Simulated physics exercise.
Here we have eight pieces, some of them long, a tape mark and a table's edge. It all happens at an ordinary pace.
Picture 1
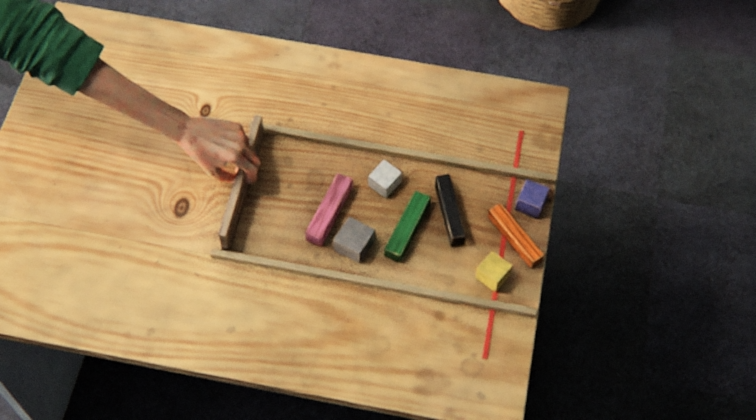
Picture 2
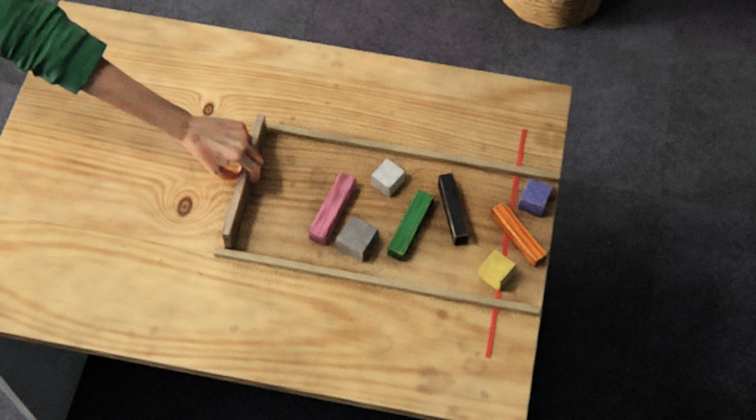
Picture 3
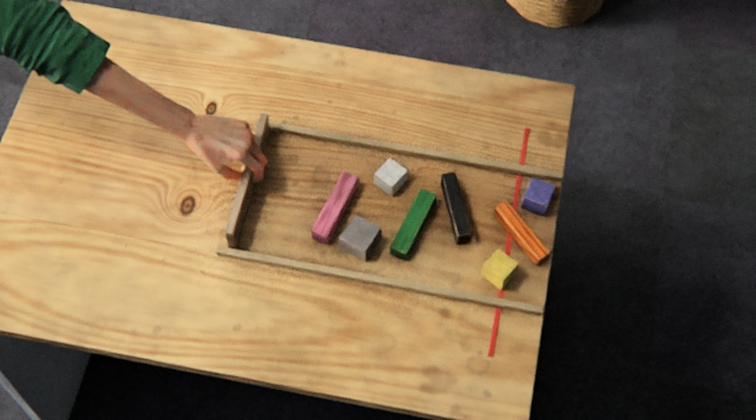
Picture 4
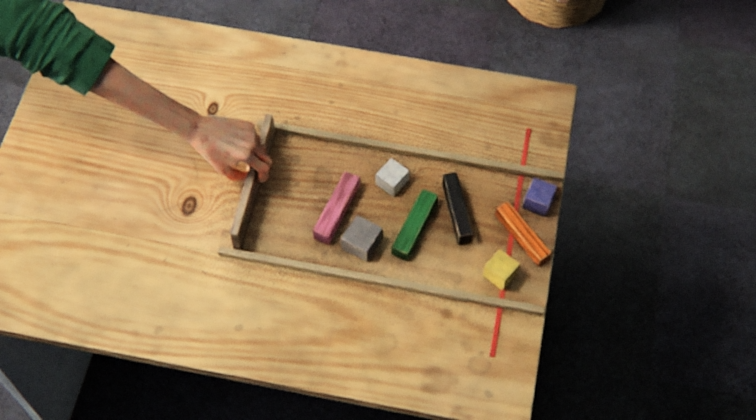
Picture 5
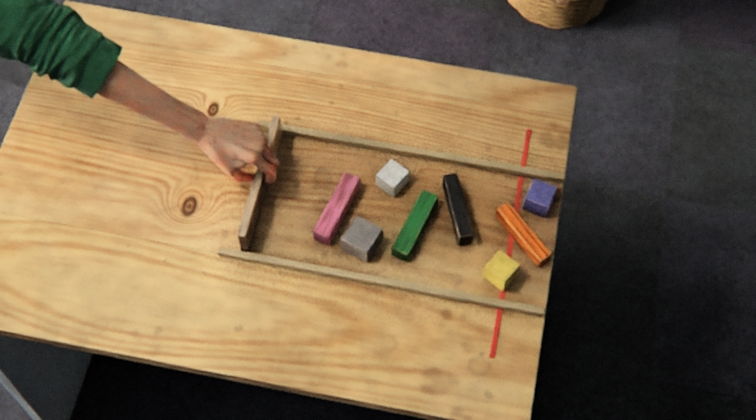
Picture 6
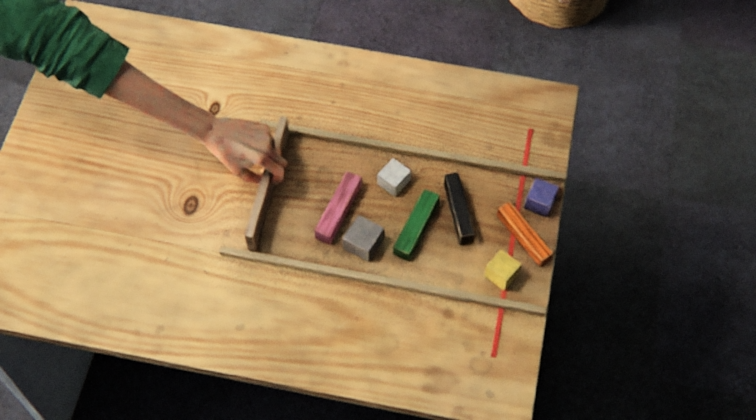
A hand in a green sleeve grips an upright wooden board on a pale wooden table, seen from above at a slight tilt over a dark floor. Between two thin rails lie pink, green, black and orange sticks among white, grey, yellow and blue blocks, with red tape near the right edge. The hand slides the board slightly right, the pieces stay put on the table, and the view shifts very slightly.
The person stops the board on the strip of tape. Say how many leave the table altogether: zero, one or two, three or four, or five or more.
Outcome: The number that fall off is three or four.
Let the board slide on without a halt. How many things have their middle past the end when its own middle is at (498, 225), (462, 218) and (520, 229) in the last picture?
The counts: 3, 0 and 5.
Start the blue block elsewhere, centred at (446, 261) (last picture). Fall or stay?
It is lost.
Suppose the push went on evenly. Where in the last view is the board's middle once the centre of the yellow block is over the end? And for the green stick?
Its middle is around (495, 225) and around (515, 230).
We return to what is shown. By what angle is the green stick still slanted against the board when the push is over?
Roughly 30° out of line.
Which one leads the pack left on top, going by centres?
That is the green stick.
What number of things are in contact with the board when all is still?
The number is 2.
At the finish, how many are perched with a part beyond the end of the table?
The number is 2.
Soon after, none off yet; blue block at rest near (541, 197); orange stick at rest near (525, 234); yellow block at rest near (503, 270).
After that, none off yet; blue block displaced about its own width near (559, 193); orange stick displaced a little near (550, 233); yellow block displaced about its own width near (531, 281).
In the end, the number that fall off is three or four; gone, black stick, yellow block, orange stick and blue block.
